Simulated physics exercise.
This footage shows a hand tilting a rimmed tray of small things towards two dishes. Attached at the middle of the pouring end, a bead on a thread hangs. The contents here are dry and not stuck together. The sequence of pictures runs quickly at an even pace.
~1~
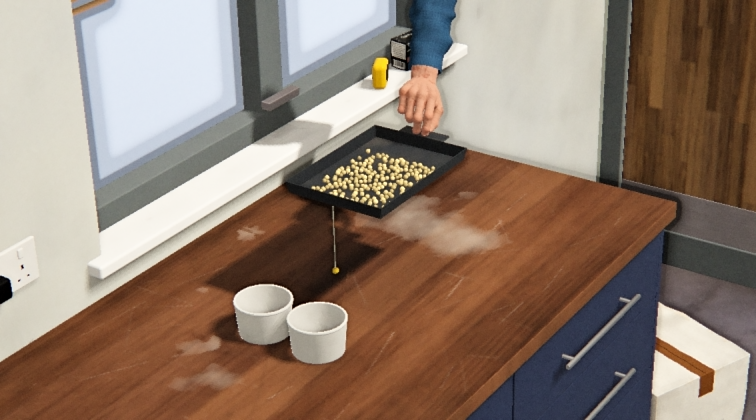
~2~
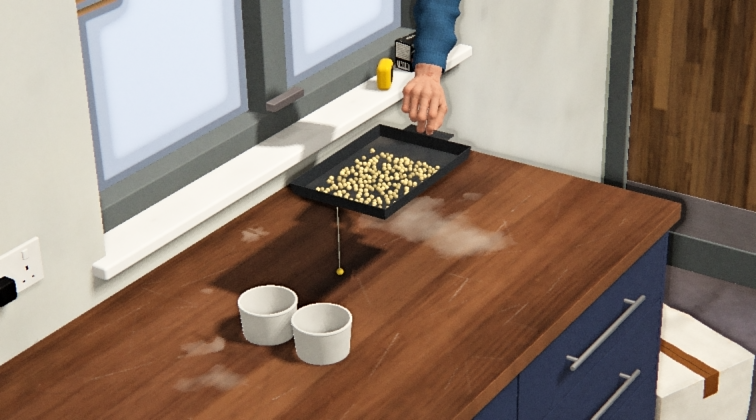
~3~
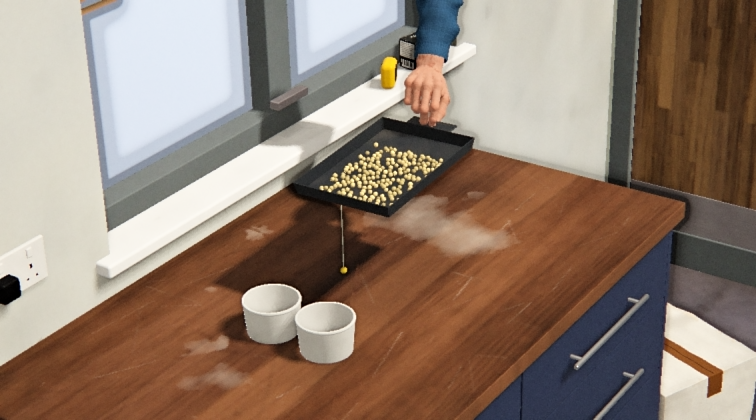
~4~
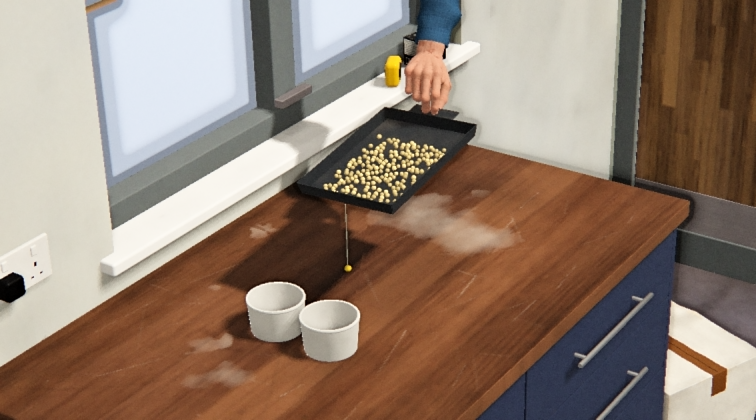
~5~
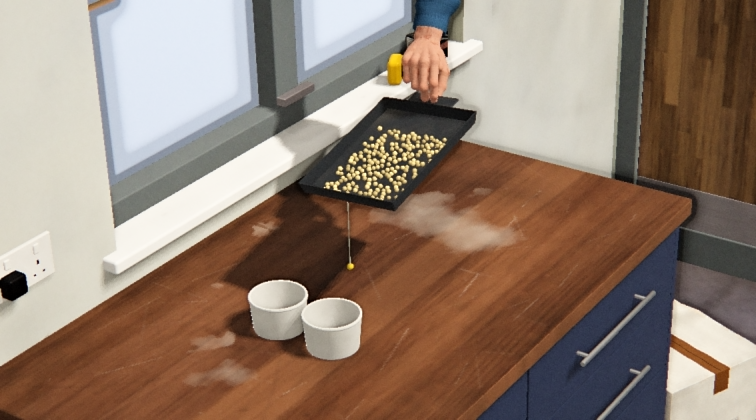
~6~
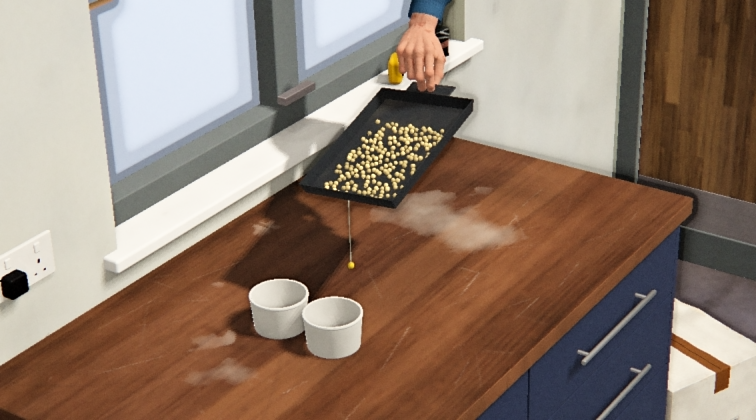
A hand gradually tilting a black tray of pale soya beans above a wooden worktop, raising its far end near two white dishes.
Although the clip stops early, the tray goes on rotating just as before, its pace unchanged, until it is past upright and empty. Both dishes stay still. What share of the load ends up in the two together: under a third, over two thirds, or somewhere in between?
Under one part in three.
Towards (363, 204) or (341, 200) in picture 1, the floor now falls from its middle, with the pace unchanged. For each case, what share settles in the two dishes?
Somewhere close to 0 % the first time, 10 % the second.
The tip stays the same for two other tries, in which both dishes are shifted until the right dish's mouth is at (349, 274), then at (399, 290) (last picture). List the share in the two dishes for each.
Around 50 % followed by around 0 %.
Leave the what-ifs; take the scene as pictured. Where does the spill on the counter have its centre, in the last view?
Around (299, 302).
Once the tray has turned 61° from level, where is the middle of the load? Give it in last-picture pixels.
(336, 186).
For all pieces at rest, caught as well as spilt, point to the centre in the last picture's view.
Close to (299, 302), more or less.
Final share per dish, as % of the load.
Left dish around 0 percent; right dish around 0 percent.
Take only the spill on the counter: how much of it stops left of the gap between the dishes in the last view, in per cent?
About 60 per cent.
Soon after the last picture, tray tipped steeply; nearly all on the tray; a stray few in the air.
A little later, tray tipped right over; most on the tray; a small part outside both; a small part in the air.
Later still, tray tipped past a quarter turn; a small part in the left dish; nearly all outside both.
At rest, tray tipped past a quarter turn; none in the right dish; a small part in the left dish; nearly all outside both.
